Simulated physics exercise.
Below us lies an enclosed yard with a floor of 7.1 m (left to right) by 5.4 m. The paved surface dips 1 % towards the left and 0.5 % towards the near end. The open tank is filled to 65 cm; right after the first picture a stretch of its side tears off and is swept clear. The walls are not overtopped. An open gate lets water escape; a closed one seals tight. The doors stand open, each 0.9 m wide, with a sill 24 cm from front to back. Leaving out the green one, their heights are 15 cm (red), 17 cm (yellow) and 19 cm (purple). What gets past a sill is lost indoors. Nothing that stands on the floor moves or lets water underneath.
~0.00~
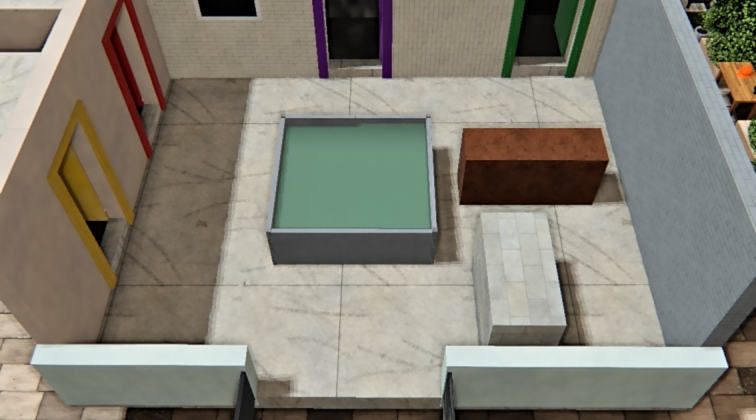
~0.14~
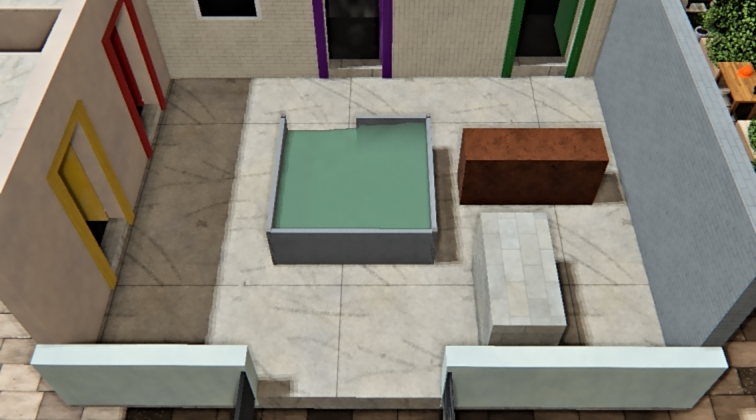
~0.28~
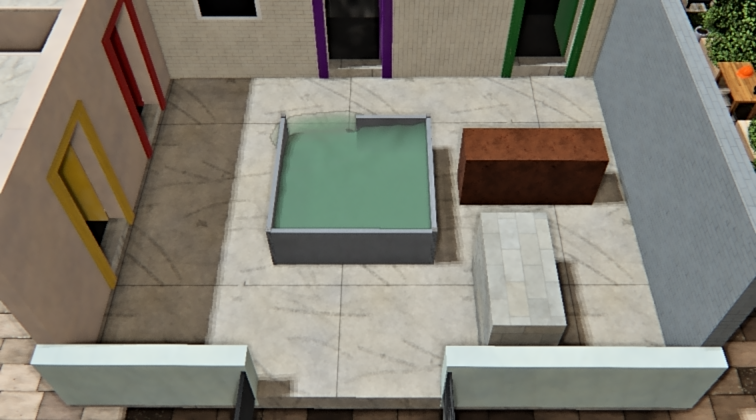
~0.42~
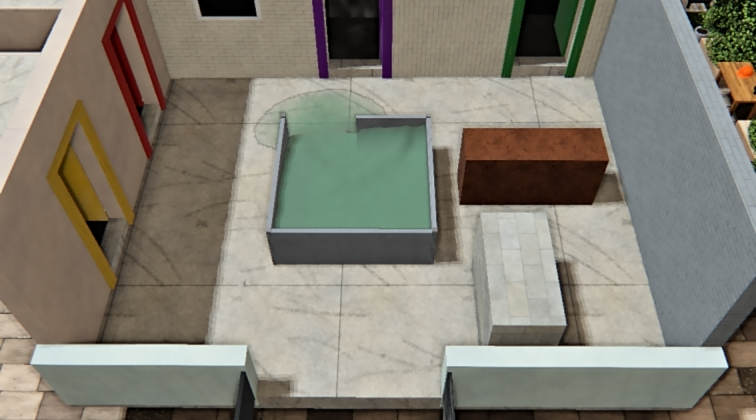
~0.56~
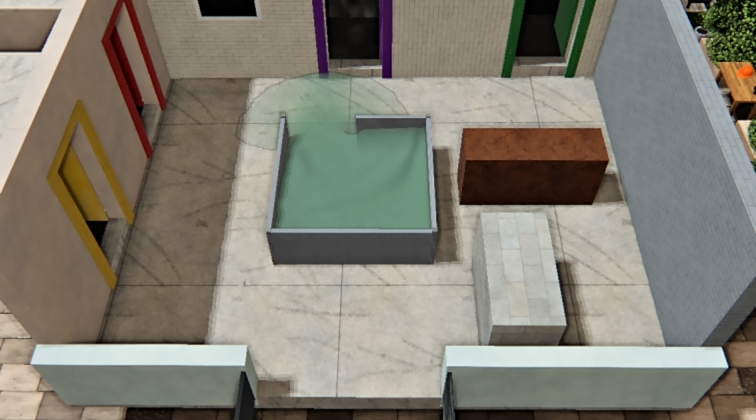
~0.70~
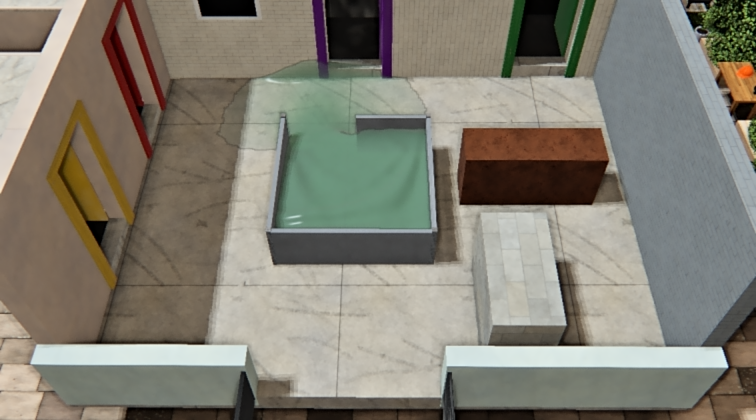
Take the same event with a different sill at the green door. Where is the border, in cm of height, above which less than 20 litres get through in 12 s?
It would have to be roughly 6 cm high.
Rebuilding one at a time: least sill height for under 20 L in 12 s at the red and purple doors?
About 18 cm at red and 32 cm at purple.
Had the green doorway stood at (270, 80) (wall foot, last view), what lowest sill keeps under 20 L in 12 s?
About 27 cm.
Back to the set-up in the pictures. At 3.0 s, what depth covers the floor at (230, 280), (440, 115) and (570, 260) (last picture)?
Roughly 0, 4 and 0 cm, in turn.
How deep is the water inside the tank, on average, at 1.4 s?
Roughly 46 cm on average.
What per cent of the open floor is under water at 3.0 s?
Near 50 per cent is wet.
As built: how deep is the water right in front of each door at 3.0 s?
Depths in cm: Green 4, red 22, yellow 4, purple 25.
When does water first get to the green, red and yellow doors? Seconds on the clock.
Green 1.8 s, red 1.8 s, yellow 2.6 s.
After 1.4 s water covers 15 % of the floor, deepest (42 cm) near (309, 84); it has not reached the green door.
After 3.0 s water covers 50 % of the floor, deepest (33 cm) near (180, 85); 4 cm at the green door, 0 litres in over its 22 cm sill.
After 12.0 s water covers 95 % of the floor, deepest (11 cm) near (88, 377); 4 cm at the green door, 0 litres in over its 22 cm sill.
At the green door as built, the water arrived by 1.9 s and peaked near 10 cm at 7.2 s.
With a sill of 5 cm, 29 litres would have come in within the 12 s; with 7 cm, 10 litres. So under 20 litres takes about 6 cm.
